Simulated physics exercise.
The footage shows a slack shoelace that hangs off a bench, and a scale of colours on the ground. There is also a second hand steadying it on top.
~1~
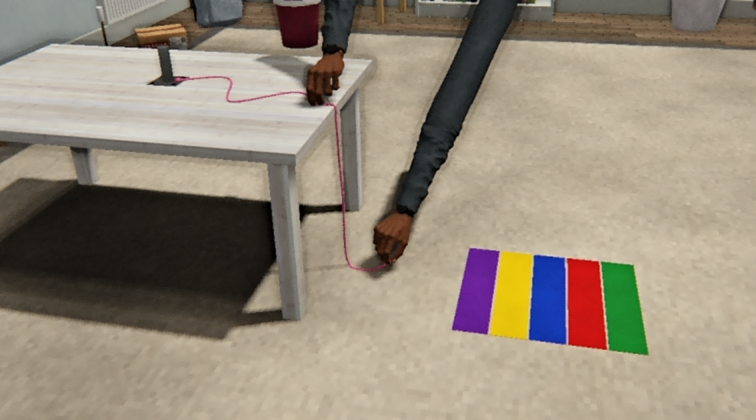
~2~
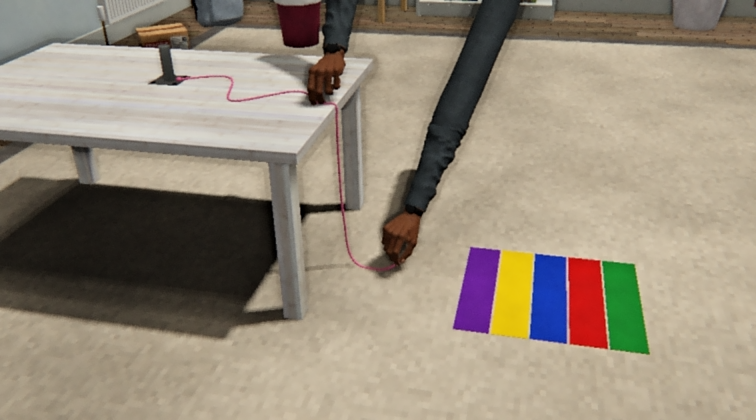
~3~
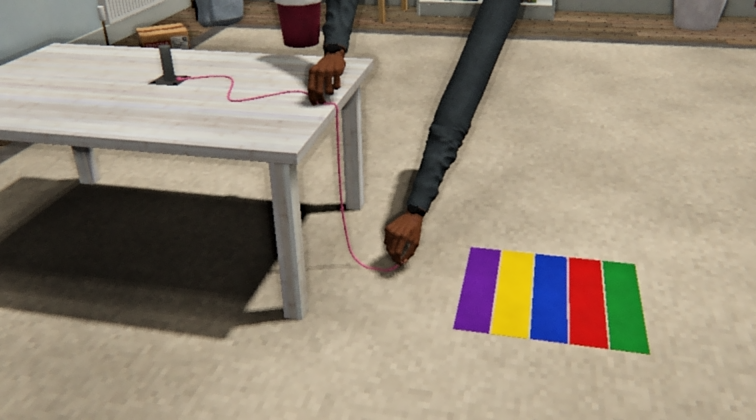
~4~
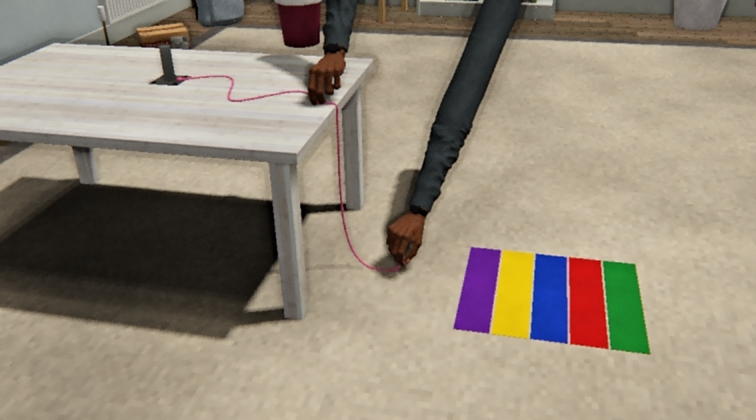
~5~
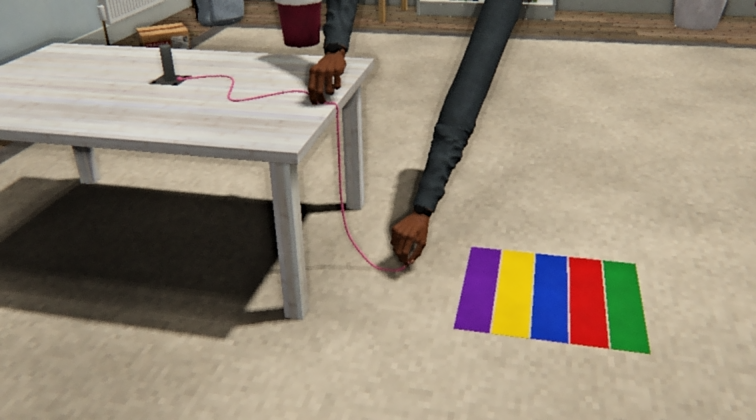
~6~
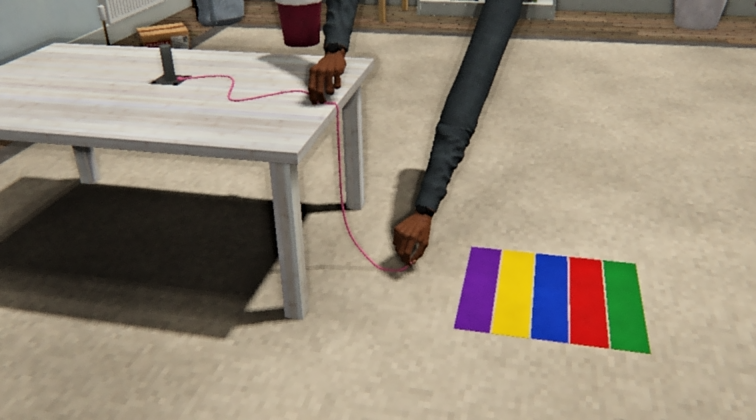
At the start, one hand rests at the corner of a pale table where a slack red shoelace hangs over the edge, while another hand holds its lower end near the floor, left of five coloured stripes. The lower hand then slowly draws the end slightly right, while the upper hand stays put.
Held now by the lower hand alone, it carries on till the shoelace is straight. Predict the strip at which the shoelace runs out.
I would say the red strip.
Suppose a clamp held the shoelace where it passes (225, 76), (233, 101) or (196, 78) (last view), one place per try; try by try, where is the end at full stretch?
Try 1: (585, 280); try 2: (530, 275); try 3: (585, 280).
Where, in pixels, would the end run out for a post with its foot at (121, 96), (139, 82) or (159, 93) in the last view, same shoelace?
Approximate places, in that order: (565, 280), (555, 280), (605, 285).
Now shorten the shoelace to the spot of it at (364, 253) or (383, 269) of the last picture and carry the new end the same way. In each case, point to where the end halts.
Roughly (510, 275), then roughly (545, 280).
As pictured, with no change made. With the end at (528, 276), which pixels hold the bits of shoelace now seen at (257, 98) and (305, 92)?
The first goes to (310, 97), the other to (344, 122).
Soon after, end near (528, 276); over yellow.
Then, end near (570, 280); over blue.
At full stretch, end near (593, 283); over red. It gets as far as the red strip.
